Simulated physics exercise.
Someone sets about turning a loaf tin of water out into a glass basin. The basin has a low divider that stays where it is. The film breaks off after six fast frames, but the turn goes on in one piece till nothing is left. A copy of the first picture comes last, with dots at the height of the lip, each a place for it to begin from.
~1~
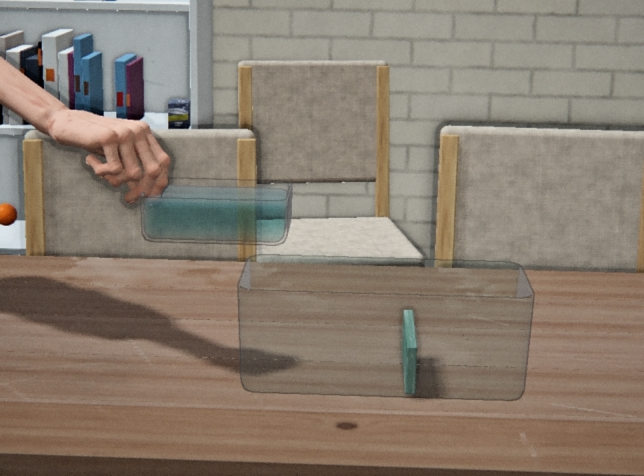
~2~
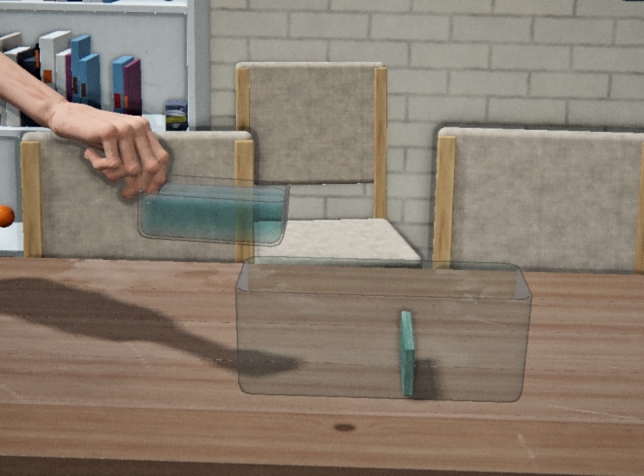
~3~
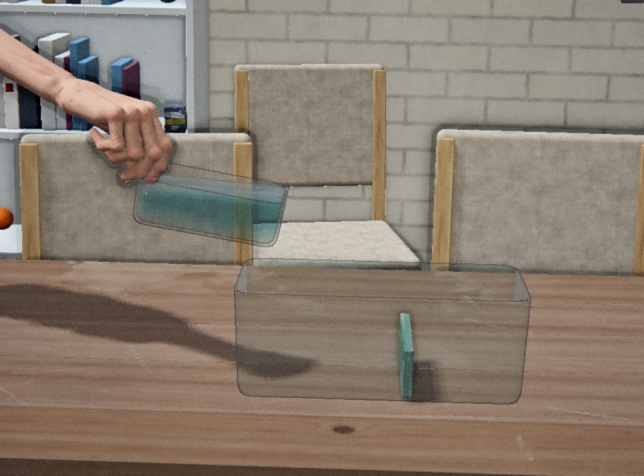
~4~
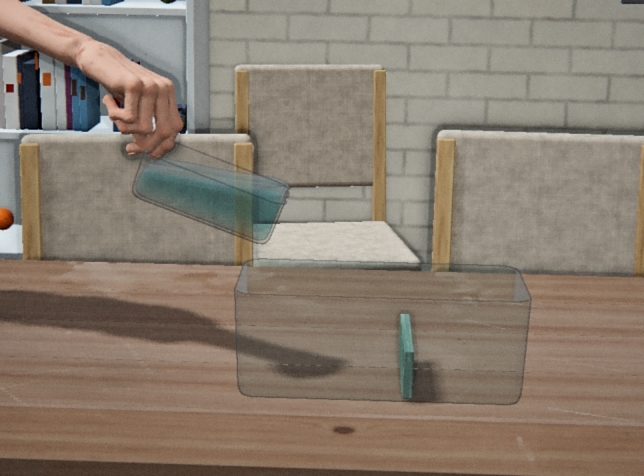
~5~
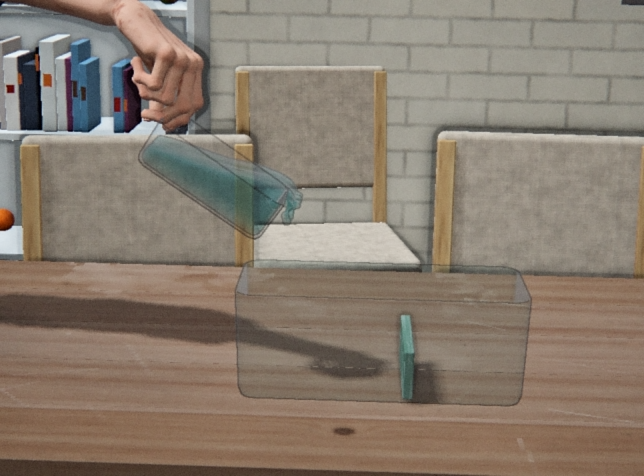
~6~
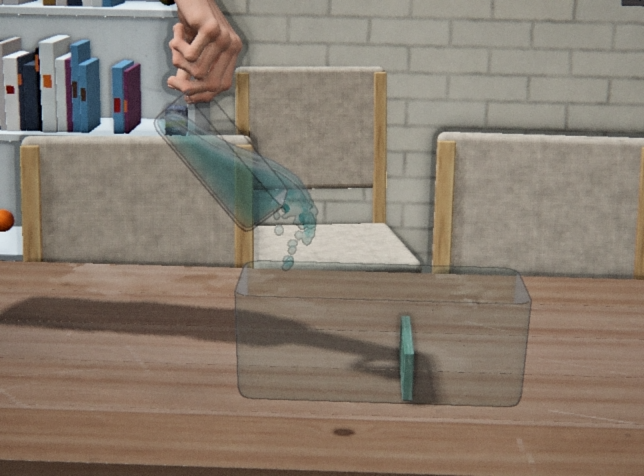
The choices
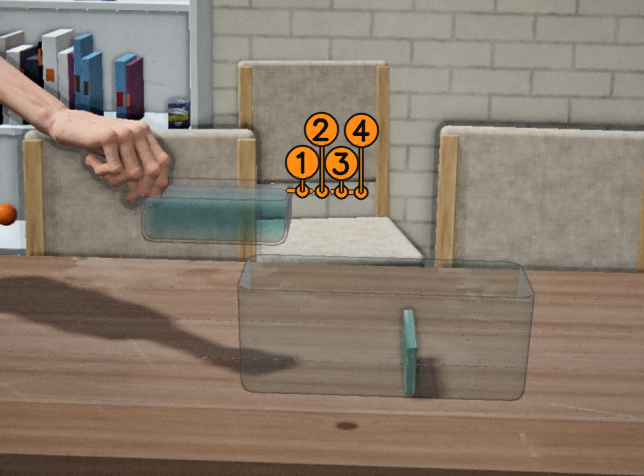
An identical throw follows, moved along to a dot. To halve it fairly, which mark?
1.
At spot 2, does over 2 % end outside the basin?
Yes, it does.
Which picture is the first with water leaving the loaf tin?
Picture 4.
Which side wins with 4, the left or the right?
The right one.
In orange, 1 at (302, 190); 2 at (321, 191); 3 at (341, 191); 4 at (361, 192).
If 1 is chosen, about 42 % ends left of the wall and 48 % right of it; 10 % is lost outside.
If 2 is chosen, about 29 % ends left of the wall and 58 % right of it; 13 % is lost outside.
If 3 is chosen, about 23 % ends left of the wall and 63 % right of it; 14 % is lost outside.
If 4 is chosen, about 14 % ends left of the wall and 74 % right of it; 12 % is lost outside.
